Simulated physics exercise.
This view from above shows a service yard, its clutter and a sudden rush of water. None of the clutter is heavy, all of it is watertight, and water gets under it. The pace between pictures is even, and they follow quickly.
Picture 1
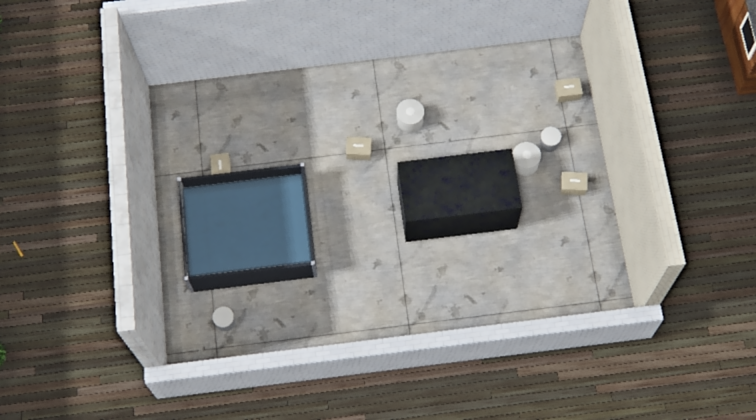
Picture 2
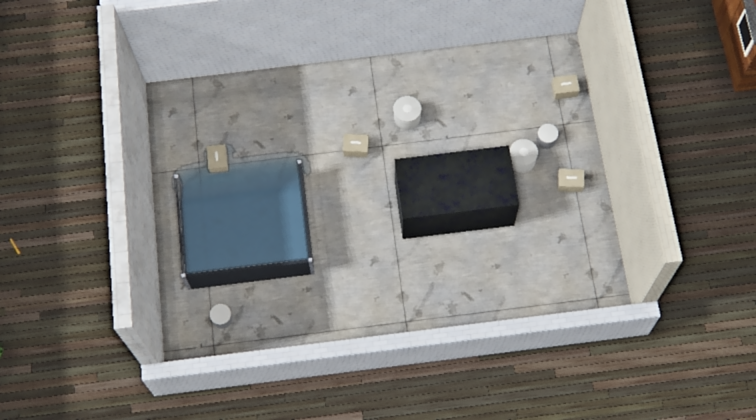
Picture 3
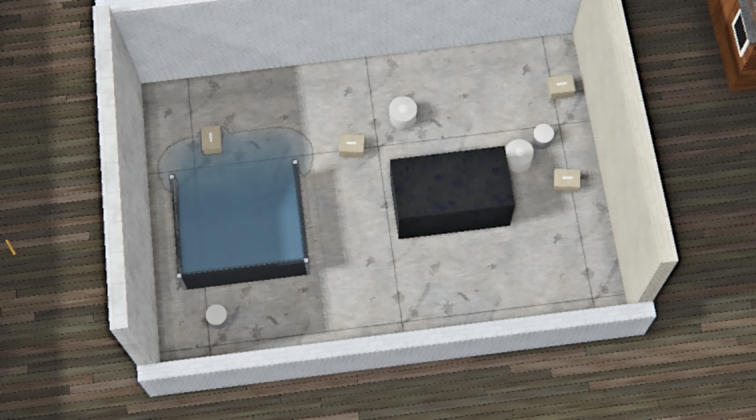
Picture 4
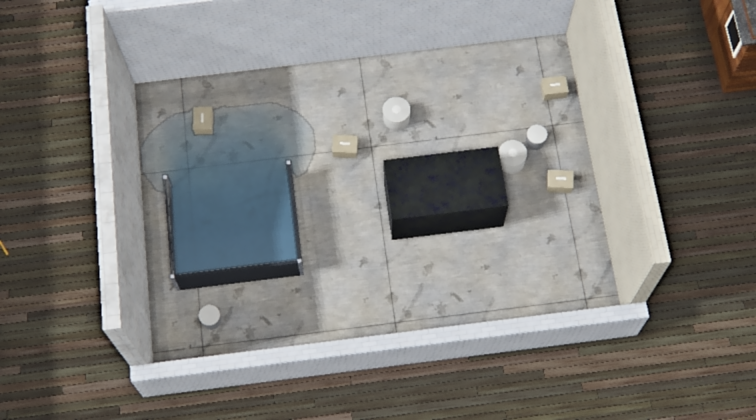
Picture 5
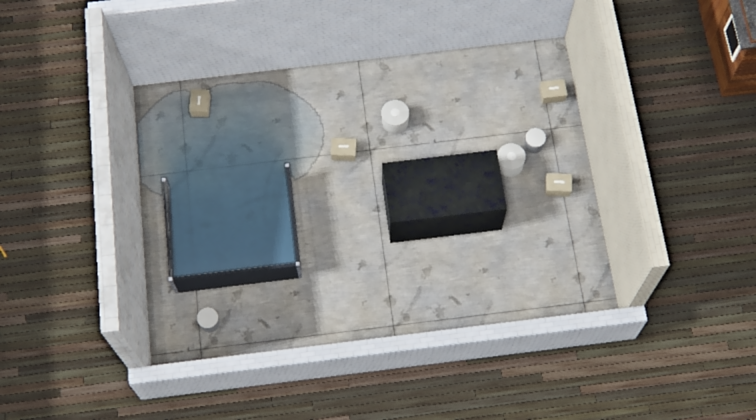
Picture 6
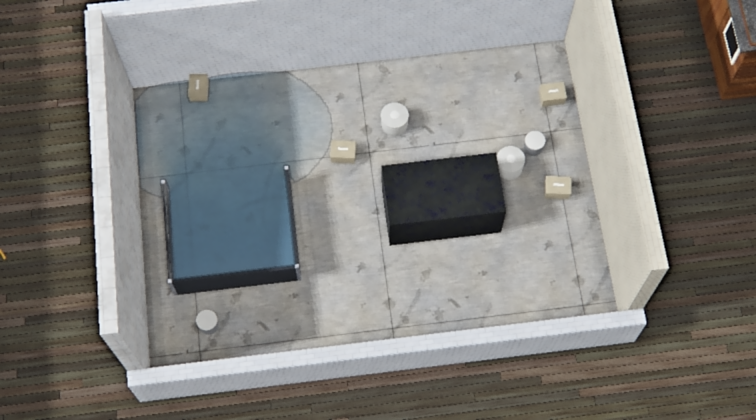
To begin with, a walled yard holds a tank of blue water, a black block, and several small boxes and pale cylinders. Water bursts out past the tank's far side and spreads across the floor to the back wall, carrying one small box along, while the other boxes and cylinders stay put.
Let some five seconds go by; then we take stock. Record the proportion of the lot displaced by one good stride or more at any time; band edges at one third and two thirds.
A third to two thirds.
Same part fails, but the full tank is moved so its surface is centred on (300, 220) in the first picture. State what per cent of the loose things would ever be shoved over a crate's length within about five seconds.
I reckon around 90 percent of them.
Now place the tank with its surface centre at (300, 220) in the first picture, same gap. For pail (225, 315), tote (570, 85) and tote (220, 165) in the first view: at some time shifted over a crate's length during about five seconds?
Item one travelled far enough, item two travelled far enough, item three travelled far enough.
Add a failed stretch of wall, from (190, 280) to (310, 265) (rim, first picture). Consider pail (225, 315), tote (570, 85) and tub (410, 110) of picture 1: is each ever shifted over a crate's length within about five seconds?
Result per item - displaced that far / short of that distance / short of that distance.
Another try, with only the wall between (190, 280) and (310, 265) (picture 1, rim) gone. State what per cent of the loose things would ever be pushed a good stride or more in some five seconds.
About 20 per cent.
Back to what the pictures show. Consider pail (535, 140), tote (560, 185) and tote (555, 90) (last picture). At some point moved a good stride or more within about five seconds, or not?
Outcome, each in turn - passed the mark / never cleared it / passed the mark.
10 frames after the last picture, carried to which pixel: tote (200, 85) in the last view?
It should be around (209, 111).
A moment on, 1 of 8 are well off their spots; 1 afloat.
Next, 1 of 8 are well off their spots; 1 afloat.
Later, 2 of 8 are well off their spots; 2 afloat.
In the end, 5 of 8 are well off their spots, and 5 have been at some point; 3 afloat.
